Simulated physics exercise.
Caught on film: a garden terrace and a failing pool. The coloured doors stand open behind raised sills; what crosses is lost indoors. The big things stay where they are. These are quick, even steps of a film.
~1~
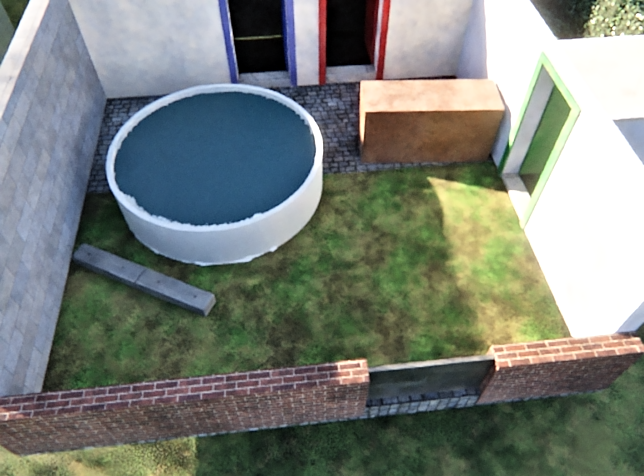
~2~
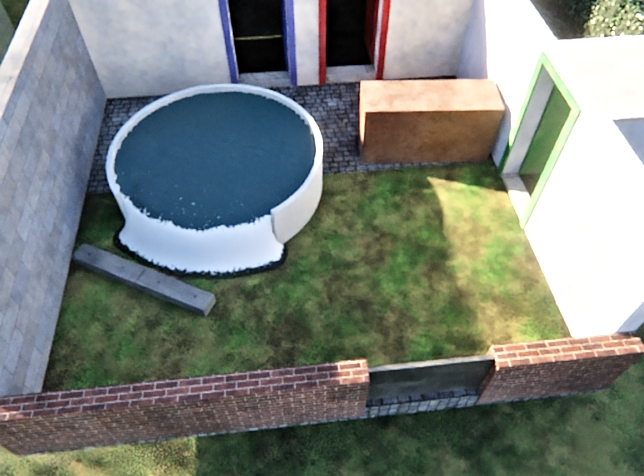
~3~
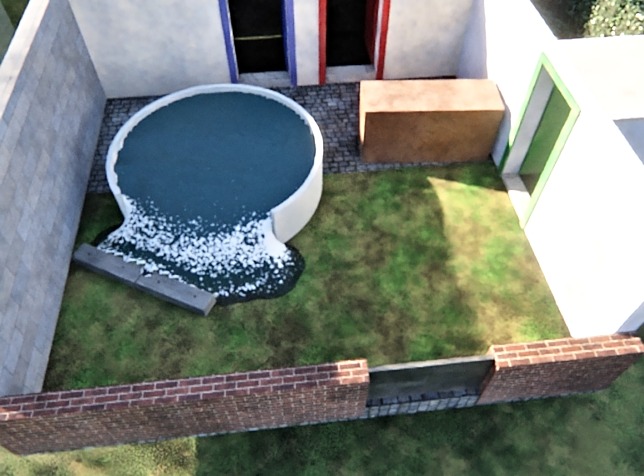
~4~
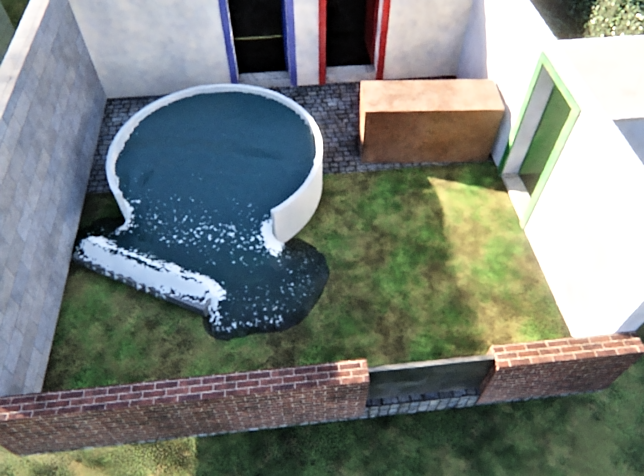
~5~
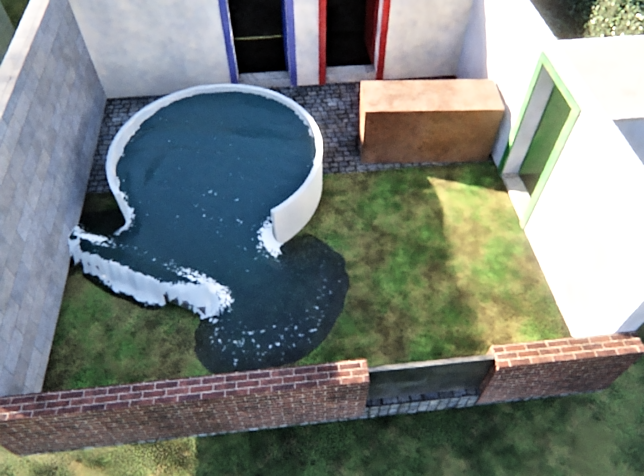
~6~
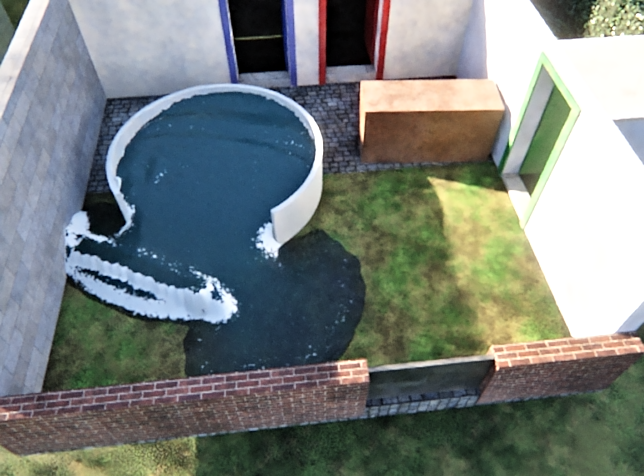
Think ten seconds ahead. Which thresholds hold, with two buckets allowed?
In the end: The red door holds within the limit; the green door floods; the blue door holds within the limit.
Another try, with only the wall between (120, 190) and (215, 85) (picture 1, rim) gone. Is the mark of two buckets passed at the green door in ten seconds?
Green door lets less in.
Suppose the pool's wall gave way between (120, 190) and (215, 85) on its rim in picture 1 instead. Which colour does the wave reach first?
That is the one in blue.
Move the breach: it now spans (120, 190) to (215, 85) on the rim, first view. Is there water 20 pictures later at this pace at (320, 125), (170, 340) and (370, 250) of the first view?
One after the other: Covered, awash, dry.
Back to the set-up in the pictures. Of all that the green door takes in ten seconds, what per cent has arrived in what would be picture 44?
Close to 10 %.
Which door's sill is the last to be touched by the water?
That is the red one.
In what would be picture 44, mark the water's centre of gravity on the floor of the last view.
Around (281, 233).
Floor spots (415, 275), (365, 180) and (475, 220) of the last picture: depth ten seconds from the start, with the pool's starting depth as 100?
Roughly 20, 20 and 20 per cent, in turn.
A moment on, water covers 35 % of the floor; the red door not reached, the green door not reached, the blue door not reached.
Next, water covers 45 % of the floor; the red door not reached, the green door not reached, the blue door not reached.
Then, water covers 65 % of the floor; the red door not reached, the green door not reached, the blue door not reached.
Later, water covers 90 % of the floor; the red door wet at the sill, nothing in, the green door under two buckets in, the blue door wet at the sill, nothing in.
In the end, water covers 95 % of the floor; the red door wet at the sill, nothing in, the green door far over two buckets in, the blue door wet at the sill, nothing in.
